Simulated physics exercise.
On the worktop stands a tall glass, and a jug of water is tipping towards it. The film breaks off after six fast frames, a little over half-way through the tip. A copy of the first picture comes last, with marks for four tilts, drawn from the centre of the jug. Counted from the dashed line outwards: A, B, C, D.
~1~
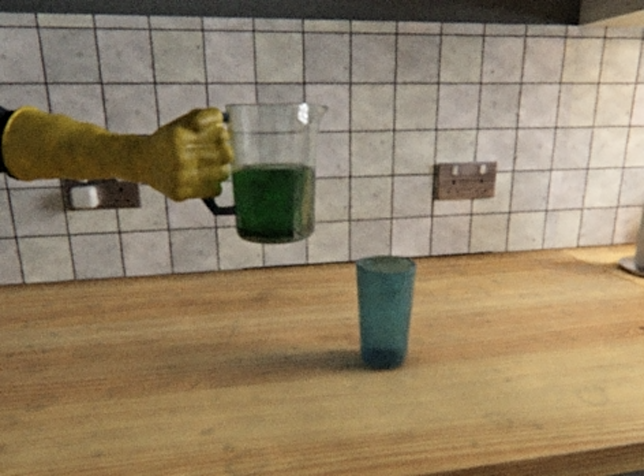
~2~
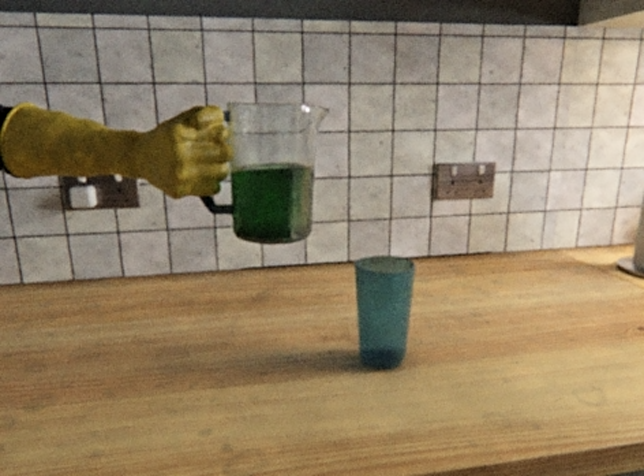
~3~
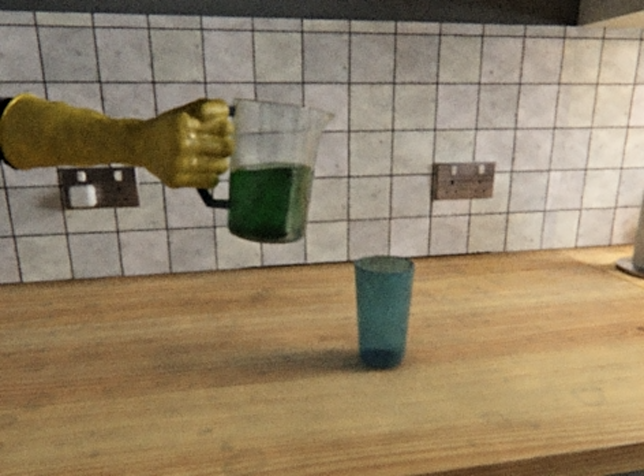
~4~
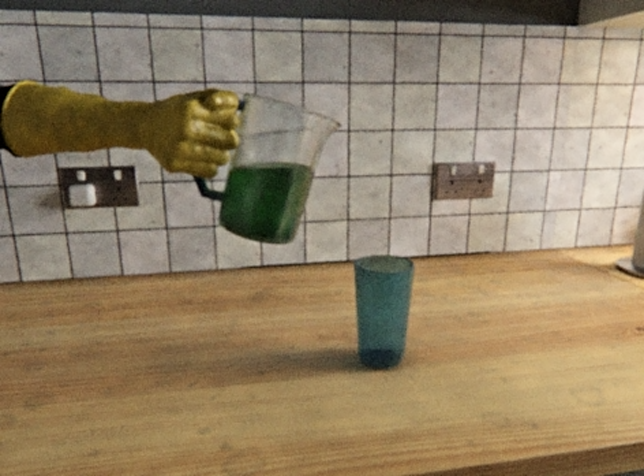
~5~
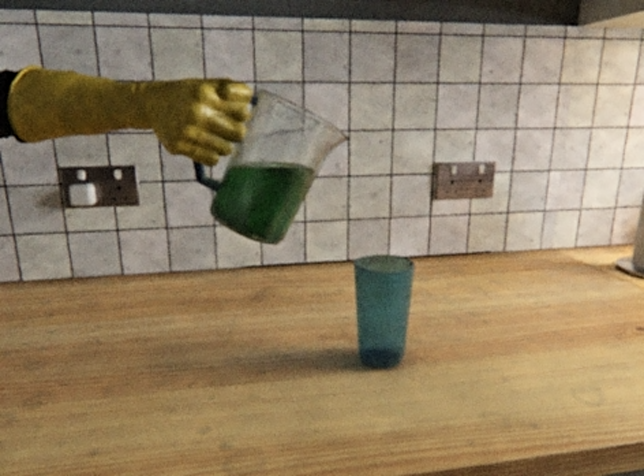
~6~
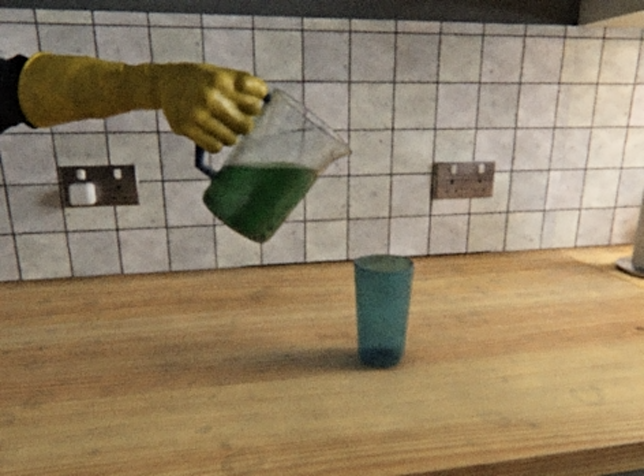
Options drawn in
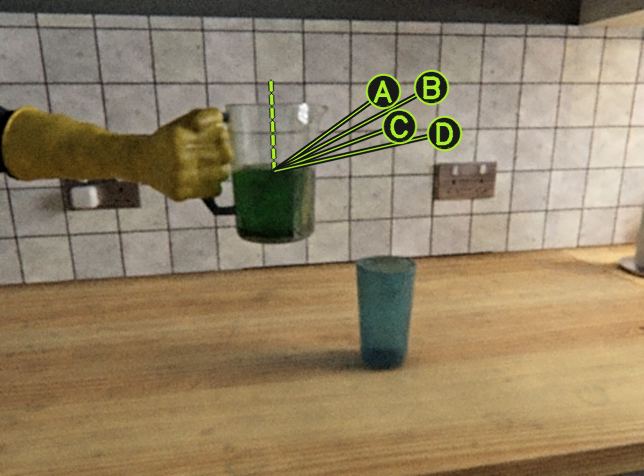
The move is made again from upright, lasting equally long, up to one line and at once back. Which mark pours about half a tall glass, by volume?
Go for D.
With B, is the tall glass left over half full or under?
Under.
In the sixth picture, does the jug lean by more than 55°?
No, it does not.
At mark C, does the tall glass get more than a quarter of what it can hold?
Yes.
On the marked copy, A at (370, 102); B at (416, 95); C at (383, 130); D at (427, 136).
Choosing A, the tall glass ends with about 4 % of what it can hold.
Choosing B, the tall glass ends with about 15 % of what it can hold.
Choosing C, the tall glass ends with about 34 % of what it can hold.
Choosing D, the tall glass ends with about 53 % of what it can hold; 3 % of the water is spilt.
